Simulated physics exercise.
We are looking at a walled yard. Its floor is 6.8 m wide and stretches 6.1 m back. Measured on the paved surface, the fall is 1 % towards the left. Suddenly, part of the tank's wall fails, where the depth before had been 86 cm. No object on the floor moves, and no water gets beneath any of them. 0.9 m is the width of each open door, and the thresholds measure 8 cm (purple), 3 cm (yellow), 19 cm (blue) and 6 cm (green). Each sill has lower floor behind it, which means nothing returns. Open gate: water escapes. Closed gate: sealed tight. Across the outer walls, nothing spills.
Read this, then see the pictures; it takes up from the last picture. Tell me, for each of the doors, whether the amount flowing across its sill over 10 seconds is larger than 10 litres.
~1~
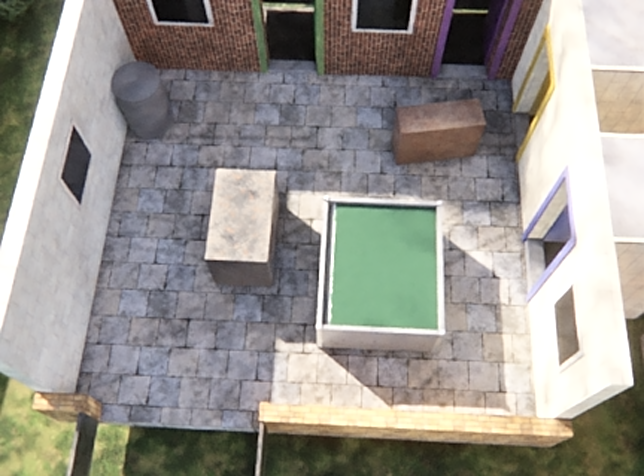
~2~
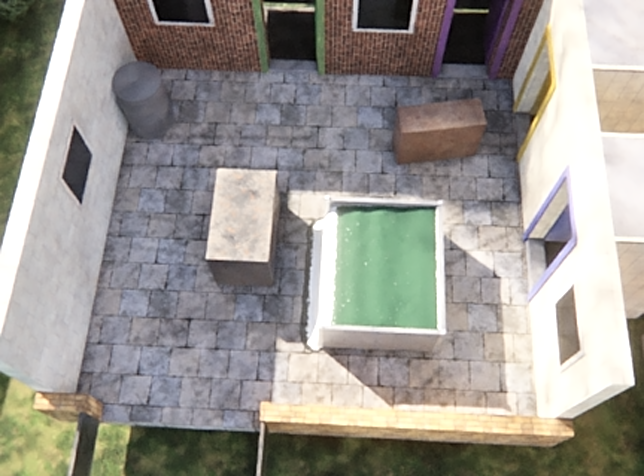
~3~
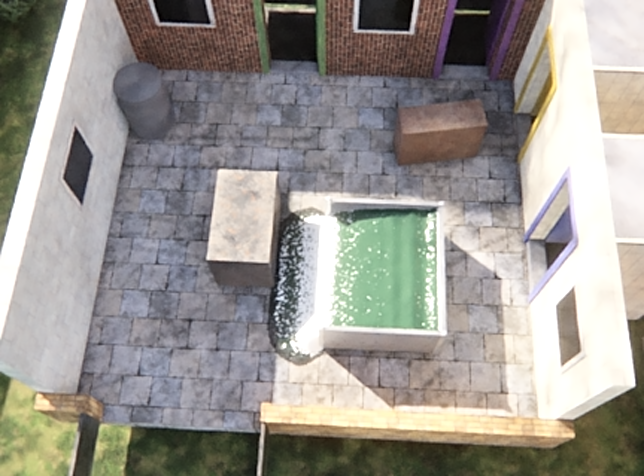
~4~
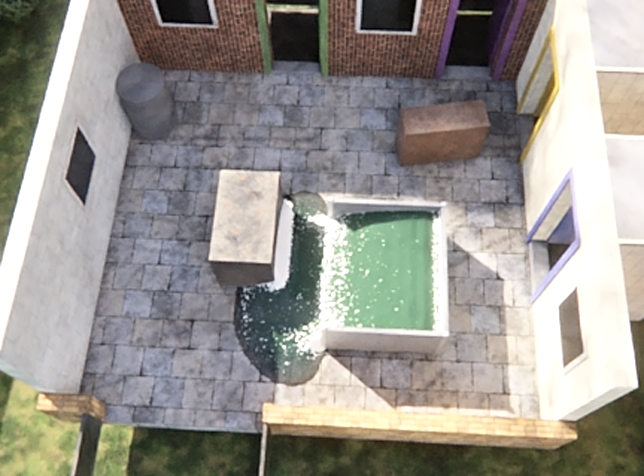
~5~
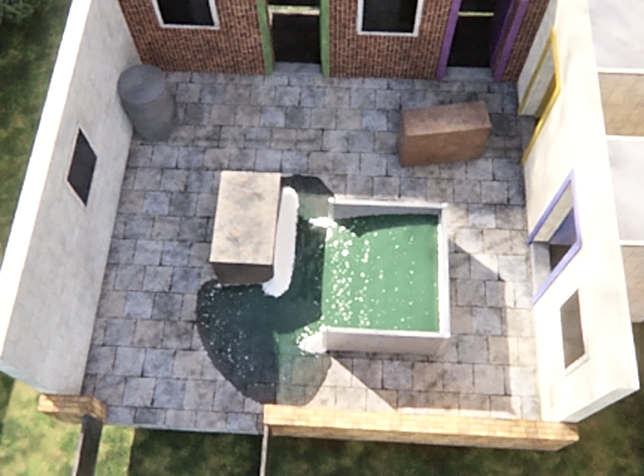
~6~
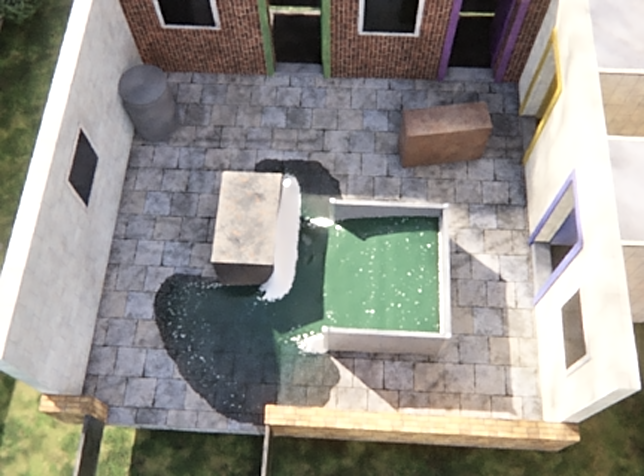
For 10 seconds: The purple door, not larger; the yellow door, larger; the blue door, not larger; the green door, larger.
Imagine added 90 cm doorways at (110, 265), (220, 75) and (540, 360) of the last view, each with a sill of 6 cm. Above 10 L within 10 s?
Per doorway, in order: Sufficient / sufficient / insufficient.
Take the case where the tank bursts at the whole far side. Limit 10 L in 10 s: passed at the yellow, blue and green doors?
Yellow door surpasses it, blue door doesn't reach it, green door surpasses it.
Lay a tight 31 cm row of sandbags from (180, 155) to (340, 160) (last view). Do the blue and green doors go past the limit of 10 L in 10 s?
Against that limit: Blue under, green below.
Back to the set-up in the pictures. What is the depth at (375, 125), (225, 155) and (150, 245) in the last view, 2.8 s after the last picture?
Listed order: 2 / 2 / 6 cm.
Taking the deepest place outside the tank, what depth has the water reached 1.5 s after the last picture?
Some 34 cm deep.
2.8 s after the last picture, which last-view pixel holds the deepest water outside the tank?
Roughly pixel (139, 110).
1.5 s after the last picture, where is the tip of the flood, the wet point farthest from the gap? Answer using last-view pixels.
(184, 79).
Then, 0.7 s after the last picture water covers 40 % of the floor and is deepest (51 cm) near (286, 266); purple door not reached, yellow door not reached, blue door not reached, green door not reached.
Then, 1.5 s after the last picture water covers 55 % of the floor and is deepest (34 cm) near (94, 333); purple door not reached, yellow door not reached, blue door not reached, green door 12 cm at the sill, 41 L in.
Then, 2.8 s after the last picture water covers 65 % of the floor and is deepest (24 cm) near (139, 110); purple door 6 cm at the sill, 1 L in, yellow door 6 cm at the sill, 0 L in, blue door not reached, green door 12 cm at the sill, 103 L in.
Then, 5.3 s after the last picture water covers 80 % of the floor and is deepest (13 cm) near (140, 102); purple door 5 cm at the sill, 1 L in, yellow door 5 cm at the sill, 22 L in, blue door 1 cm at the sill, 0 L in, green door 9 cm at the sill, 118 L in.
Then, 9.3 s after the last picture water covers 85 % of the floor and is deepest (8 cm) near (139, 110); purple door 7 cm at the sill, 1 L in, yellow door 5 cm at the sill, 27 L in, blue door 1 cm at the sill, 0 L in, green door 6 cm at the sill, 134 L in.
